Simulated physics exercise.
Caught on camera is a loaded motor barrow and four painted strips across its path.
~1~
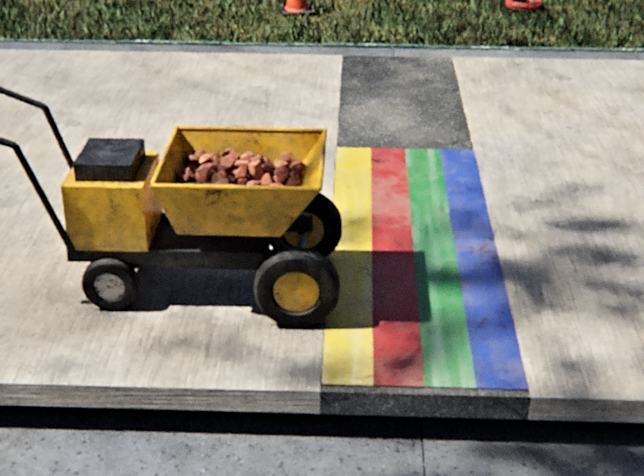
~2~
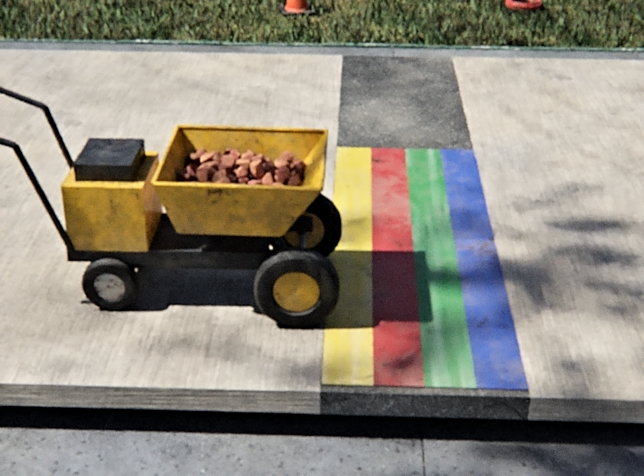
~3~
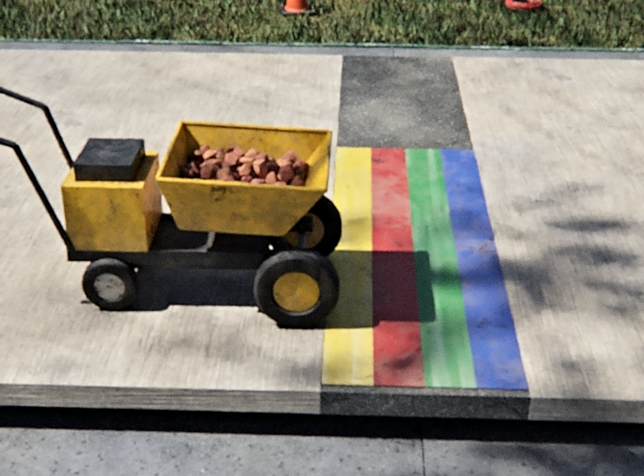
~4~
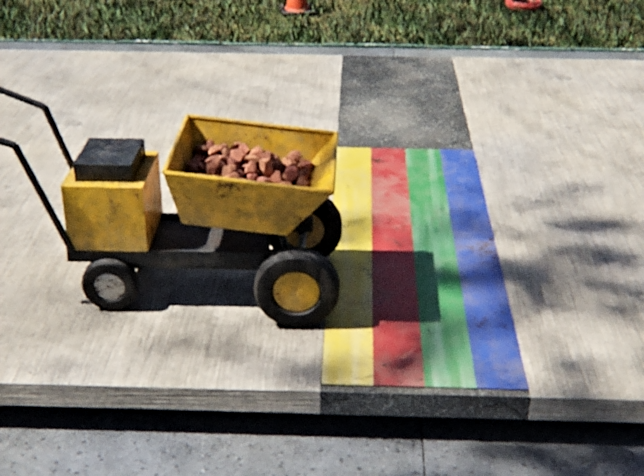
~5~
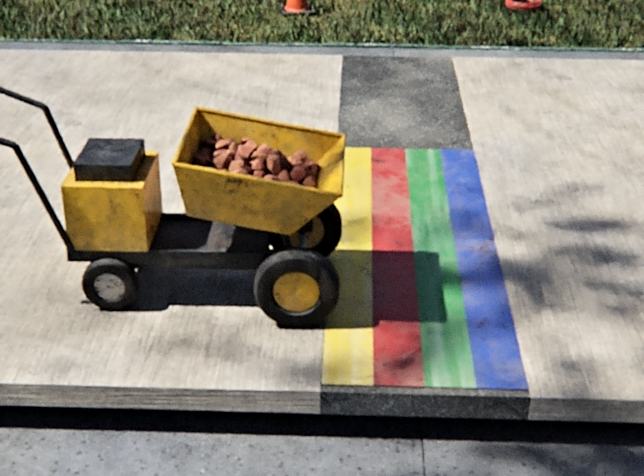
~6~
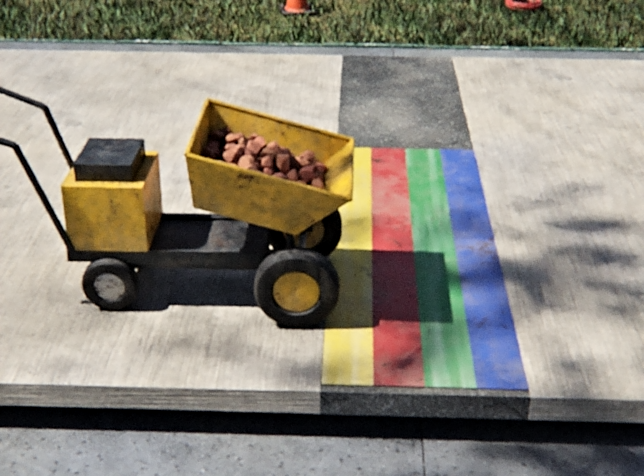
The yellow skip of a small motor barrow, loaded with reddish rubble, began level, then gradually tilted forward to the right beside four strips painted yellow, red, green and blue, while the wheels stayed still.
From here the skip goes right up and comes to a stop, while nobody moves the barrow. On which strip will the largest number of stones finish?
The largest number finish on the green strip.
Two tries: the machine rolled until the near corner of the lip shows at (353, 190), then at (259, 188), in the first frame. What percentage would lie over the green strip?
30 per cent, then 20 per cent.
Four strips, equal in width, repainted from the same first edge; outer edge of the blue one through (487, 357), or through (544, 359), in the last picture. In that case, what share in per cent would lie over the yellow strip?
Roughly 0 percent first, then roughly 0 percent.
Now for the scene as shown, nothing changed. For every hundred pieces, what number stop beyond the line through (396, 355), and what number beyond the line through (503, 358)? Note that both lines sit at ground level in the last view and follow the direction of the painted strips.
Roughly 90 and 10 percent.
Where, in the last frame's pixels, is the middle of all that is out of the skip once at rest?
I'd mark it at roughly (446, 287).
Soon after the last picture, skip tipped steeply; all in the skip.
A little later, skip tipped right over; most in the skip; a stray few over the red strip; about a quarter over the green strip; a stray few over the blue strip.
Later still, skip tipped right over; a small part in the skip; a small part over the red strip; about half over the green strip; about a quarter over the blue strip; a small part off the paint.
At rest, skip tipped right over; a small part in the skip; none over the yellow strip; a small part over the red strip; about half over the green strip; about a quarter over the blue strip; a small part off the paint.
